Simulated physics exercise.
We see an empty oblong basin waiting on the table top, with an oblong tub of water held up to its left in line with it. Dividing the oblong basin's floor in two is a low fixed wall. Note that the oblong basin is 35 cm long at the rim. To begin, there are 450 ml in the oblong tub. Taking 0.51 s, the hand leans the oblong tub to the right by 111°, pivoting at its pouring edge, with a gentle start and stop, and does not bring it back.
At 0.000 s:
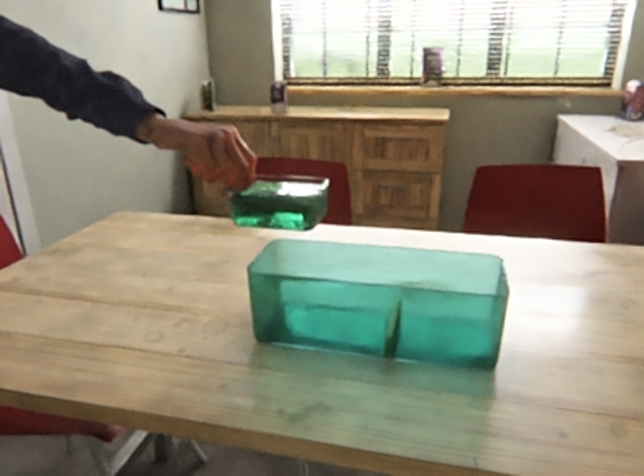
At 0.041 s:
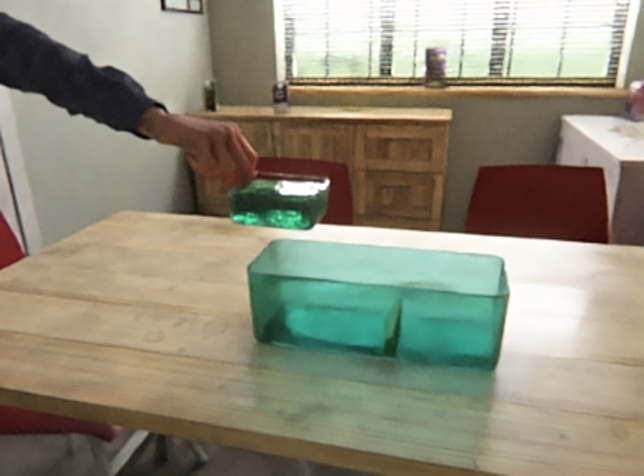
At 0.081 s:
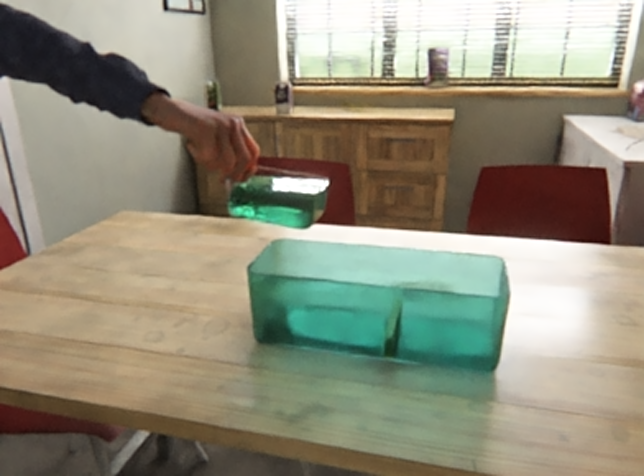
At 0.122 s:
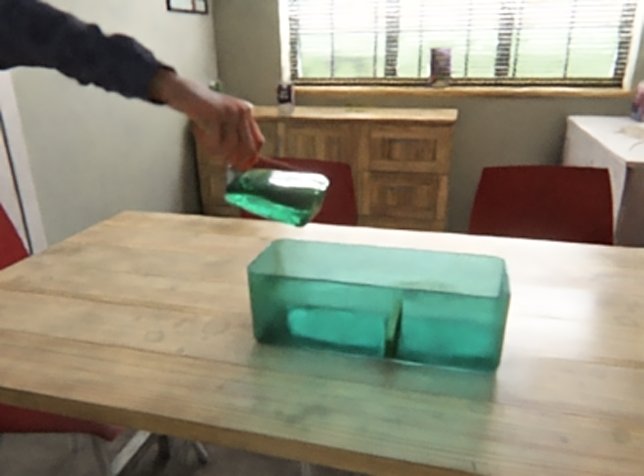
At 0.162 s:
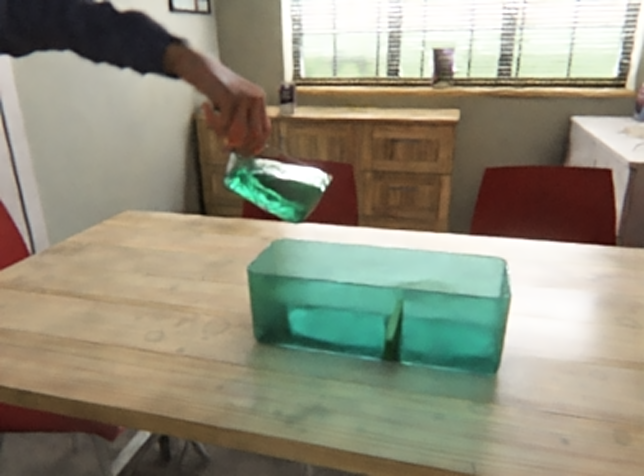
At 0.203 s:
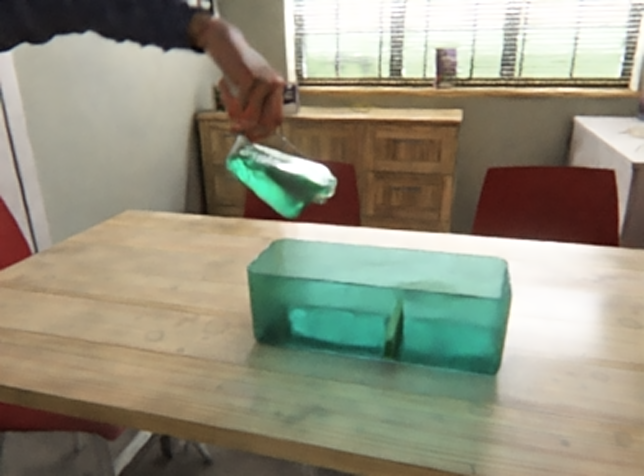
Hand holding a small green glass tub above a larger oblong basin on a wooden table, gradually tilting it to the right.
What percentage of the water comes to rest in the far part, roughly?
52 %.
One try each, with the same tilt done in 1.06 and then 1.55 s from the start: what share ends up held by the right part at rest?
50 in a hundred, followed by 30 in a hundred.
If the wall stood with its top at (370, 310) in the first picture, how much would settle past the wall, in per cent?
Roughly 65 %.
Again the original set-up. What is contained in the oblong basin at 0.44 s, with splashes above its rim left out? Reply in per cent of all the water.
Roughly 22 percent of it.
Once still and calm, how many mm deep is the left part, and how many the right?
Final levels - left approx 8 mm, right approx 14 mm.
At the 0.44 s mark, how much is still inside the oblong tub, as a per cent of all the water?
Portion remaining: Approx. 14 per cent.
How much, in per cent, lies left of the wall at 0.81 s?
About 36 percent.
Then, 0.44 s in, the tilt is 107° and 13 per cent is still to pour, 22 is left of the wall and 0 right of it.
Then, 0.62 s in, the tilt is 111° and 0 per cent is still to pour, 23 is left of the wall and 71 right of it.
Then, 0.81 s in, the tilt is 111° and 0 per cent is still to pour, 36 is left of the wall and 51 right of it.
Then, 1.01 s in, the tilt is 111° and 0 per cent is still to pour, 44 is left of the wall and 52 right of it.
Finally, 44 per cent lies left of the wall, 52 right of it and 4 outside.
